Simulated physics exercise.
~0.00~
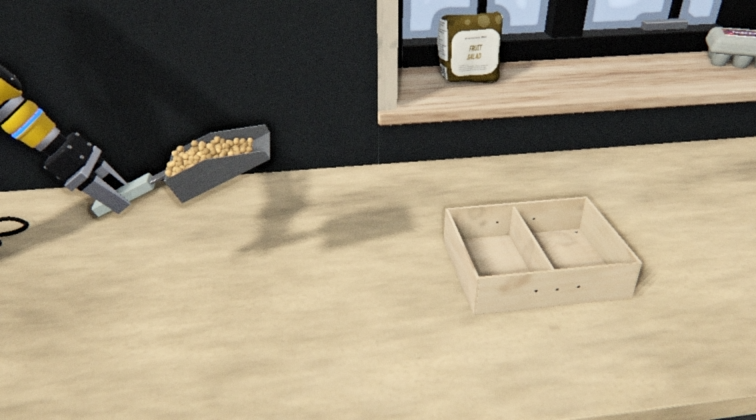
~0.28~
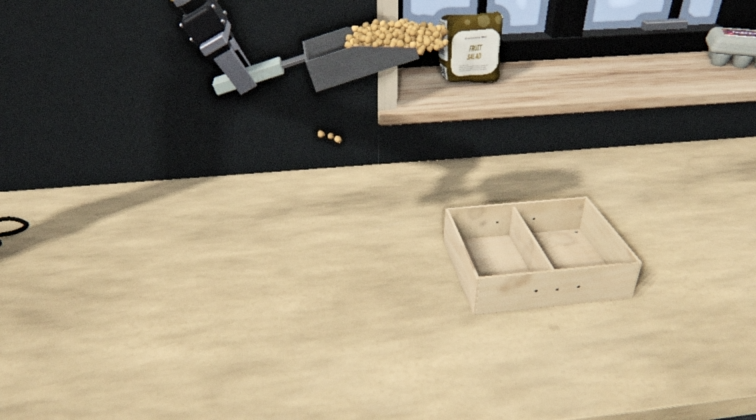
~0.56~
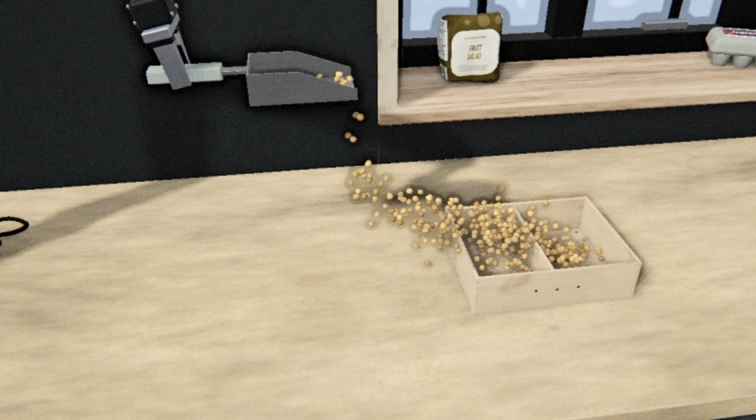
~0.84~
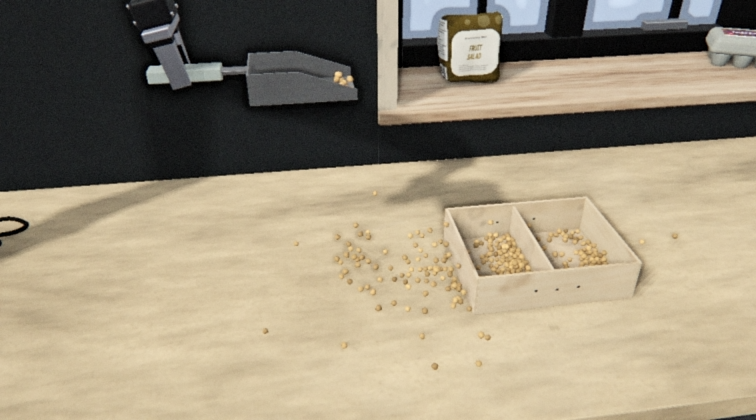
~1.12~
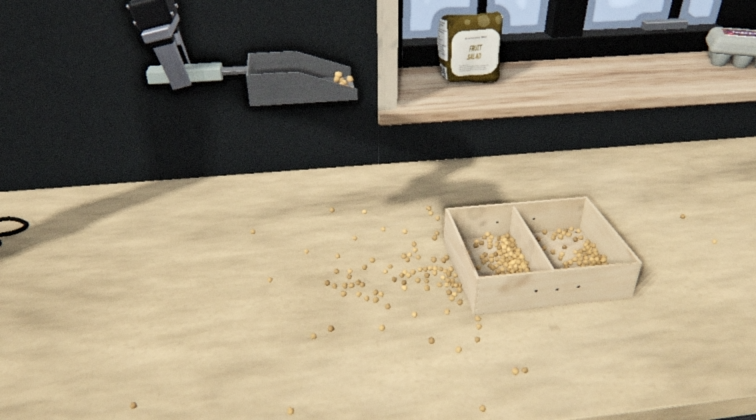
At the start, a robot gripper at the left holds a gray scoop heaped with dried chickpeas above a wooden counter, where a two-part wooden bin sits to the right. The arm lifts the scoop up and to the right, and a few chickpeas drop from it. The scoop then draws back left and levels out, and most of the load flies off its front toward the bin. Many chickpeas land in both compartments, while others hit the counter and scatter. At the end, the scoop hangs still with a few left inside, the left compartment holding more than the right.
